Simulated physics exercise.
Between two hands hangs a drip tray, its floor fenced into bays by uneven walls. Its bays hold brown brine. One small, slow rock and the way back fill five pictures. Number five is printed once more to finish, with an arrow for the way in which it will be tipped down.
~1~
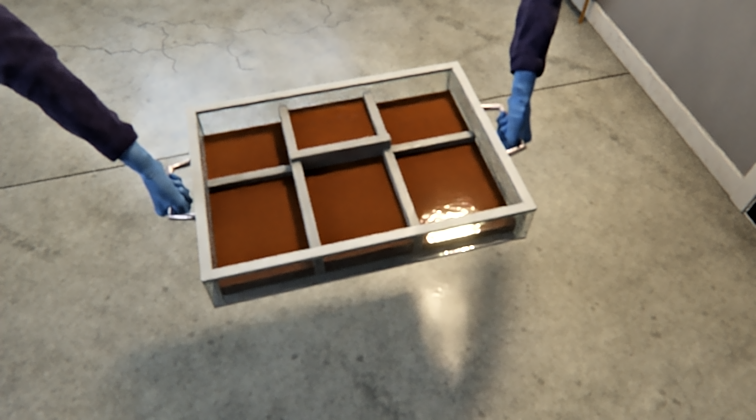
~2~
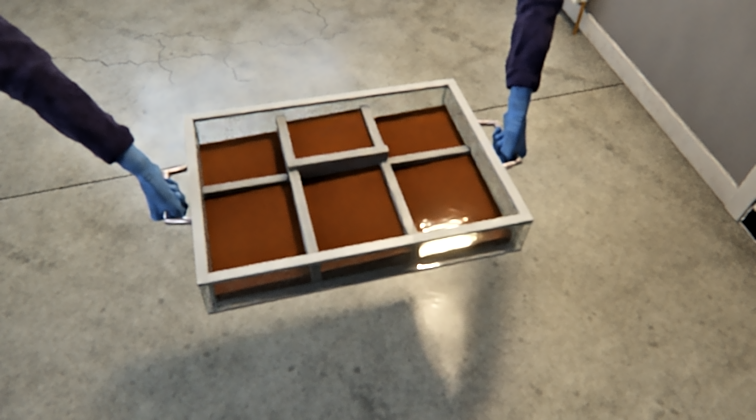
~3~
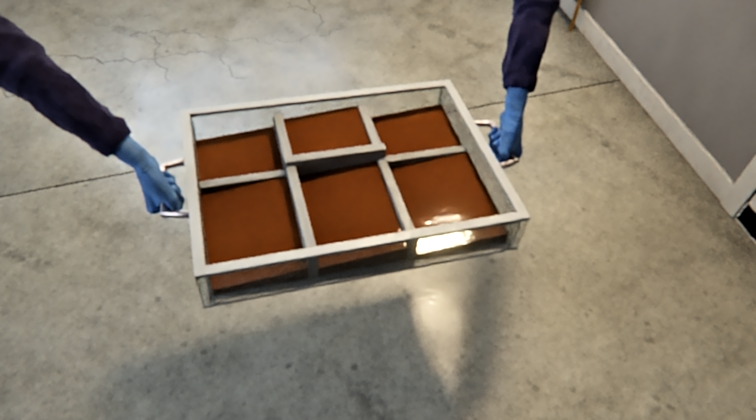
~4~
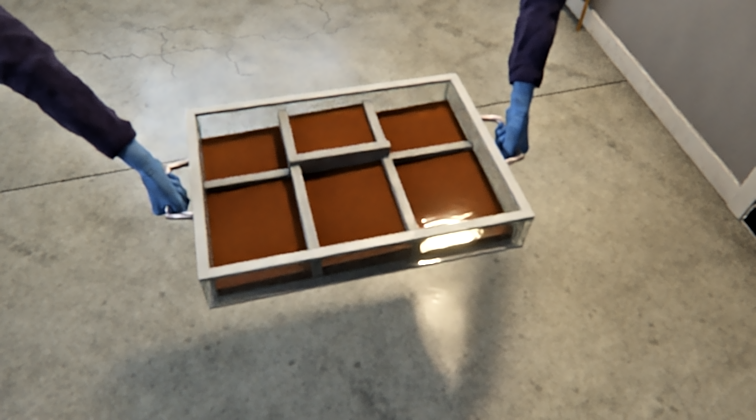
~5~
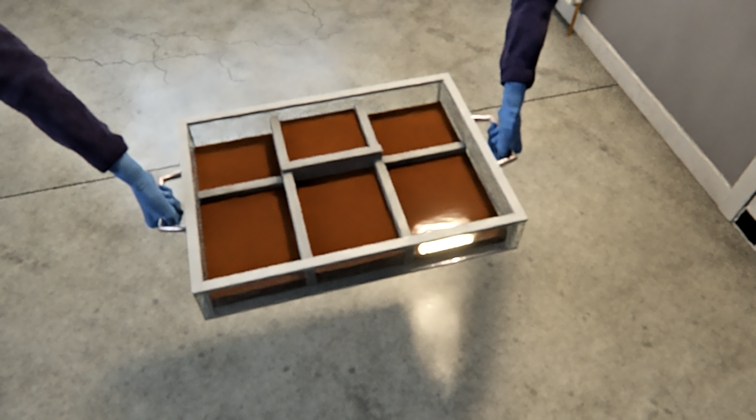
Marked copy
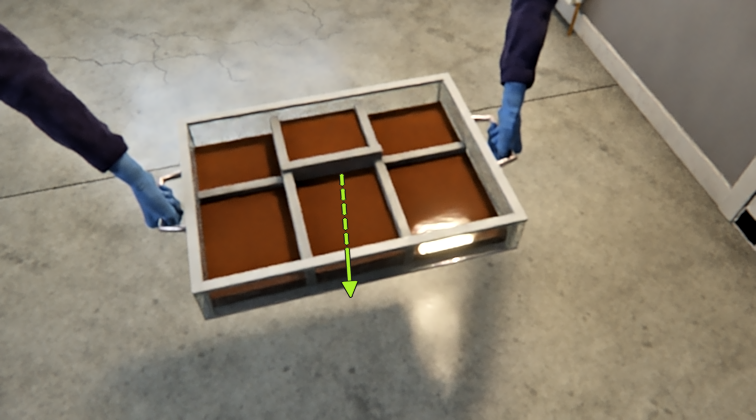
Two gloved hands tilt a divided tray of brown liquid slightly, then level it again.
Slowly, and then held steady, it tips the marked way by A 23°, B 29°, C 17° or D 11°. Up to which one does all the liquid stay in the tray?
The limit is C.
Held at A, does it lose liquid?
Yes, that goes wrong.
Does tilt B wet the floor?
Yes.
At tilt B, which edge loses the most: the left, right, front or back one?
The front rim.
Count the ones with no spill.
Two.
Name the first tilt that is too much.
It is A.
The tray is level; deepest in the back middle bay, at (333, 128), shallowest in the back left.
Tipped about 3° down to the back right; no wall is crossed.
Tipped about 5° down to the back right; no wall is crossed.
Tipped about 3° down to the back right; no wall is crossed.
The tray is level; deepest in the back middle bay, at (324, 139), shallowest in the back left.
The arrow ends at (350, 291).
With A, about 12 % goes over the rim.
With B, about 35 % goes over the rim.
With C, nothing spills; the front middle bay holds the most.
With D, nothing spills; the front middle bay holds the most.
